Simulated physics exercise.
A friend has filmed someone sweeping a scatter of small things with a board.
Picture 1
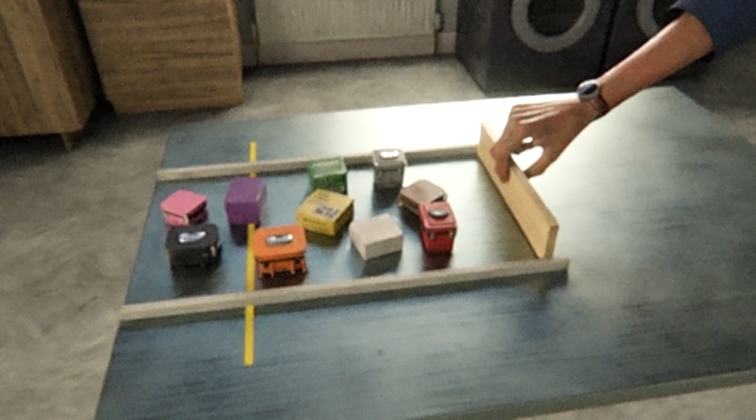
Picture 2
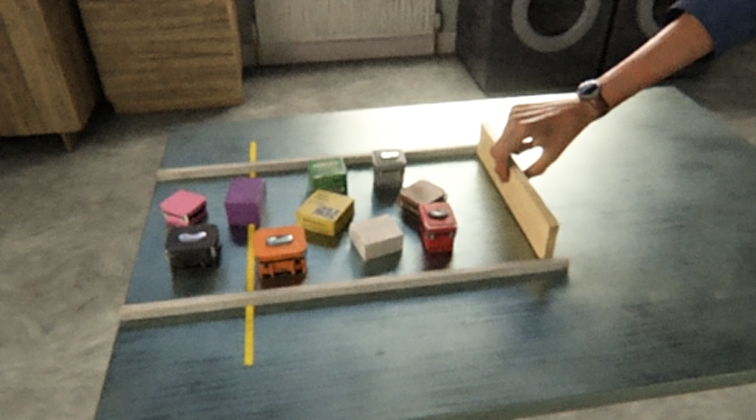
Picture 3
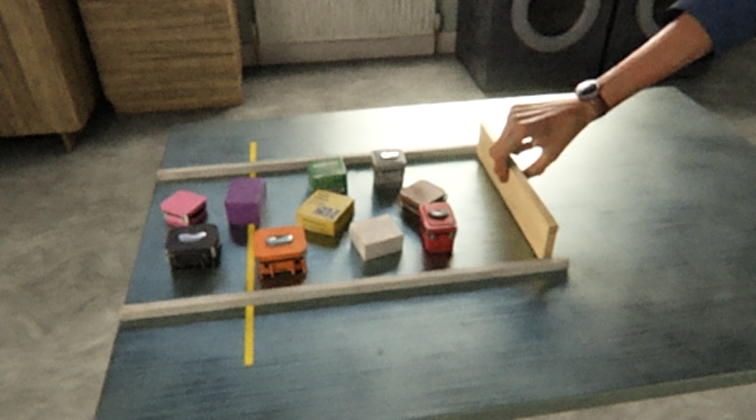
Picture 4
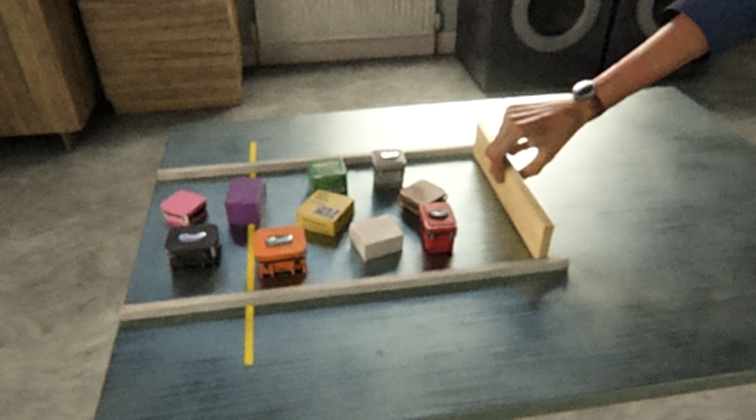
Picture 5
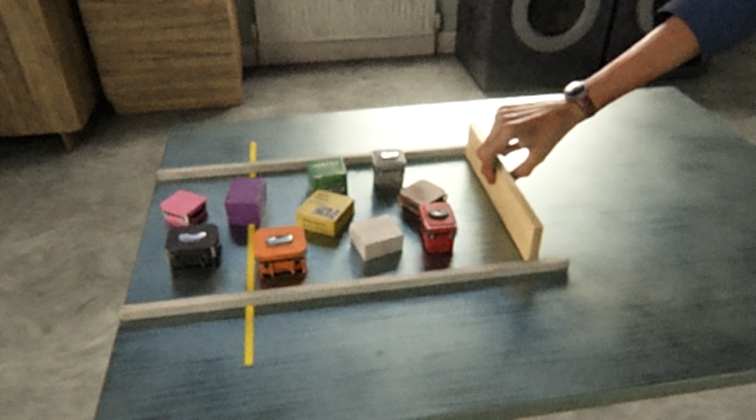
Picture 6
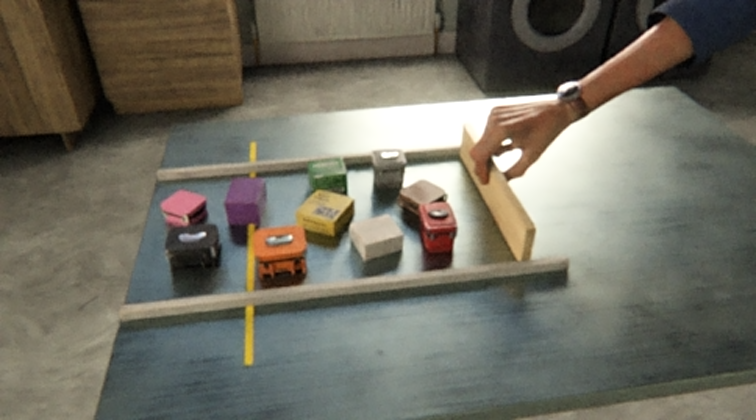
A hand holds a wooden board upright at the right of a scatter of small colourful cases and blocks, barely moving at first. It then slides the board a short way left between two rails, while the objects around the yellow tape stay still.
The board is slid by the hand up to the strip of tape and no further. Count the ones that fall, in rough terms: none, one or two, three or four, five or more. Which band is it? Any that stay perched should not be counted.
From what happens, the ones that come off the end make one or two in total.
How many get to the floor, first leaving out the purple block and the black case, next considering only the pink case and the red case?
First try: 0 fallen; other try: 0.
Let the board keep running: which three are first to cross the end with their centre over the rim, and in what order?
Black case, pink case, orange case.
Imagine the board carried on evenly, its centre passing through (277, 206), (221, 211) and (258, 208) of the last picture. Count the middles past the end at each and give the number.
1; 3; 1.
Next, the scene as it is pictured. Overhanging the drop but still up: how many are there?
The overhang total is 2.
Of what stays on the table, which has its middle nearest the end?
The answer is the pink case.
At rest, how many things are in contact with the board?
3 in contact.
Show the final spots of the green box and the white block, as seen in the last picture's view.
Roughly (202, 176); the other one roughly (195, 257).
Soon after, none off yet; pink case at rest near (186, 210); black case at rest near (194, 247); purple block at rest near (247, 201).
At rest, the number that fall off is one or two; fallen, black case.
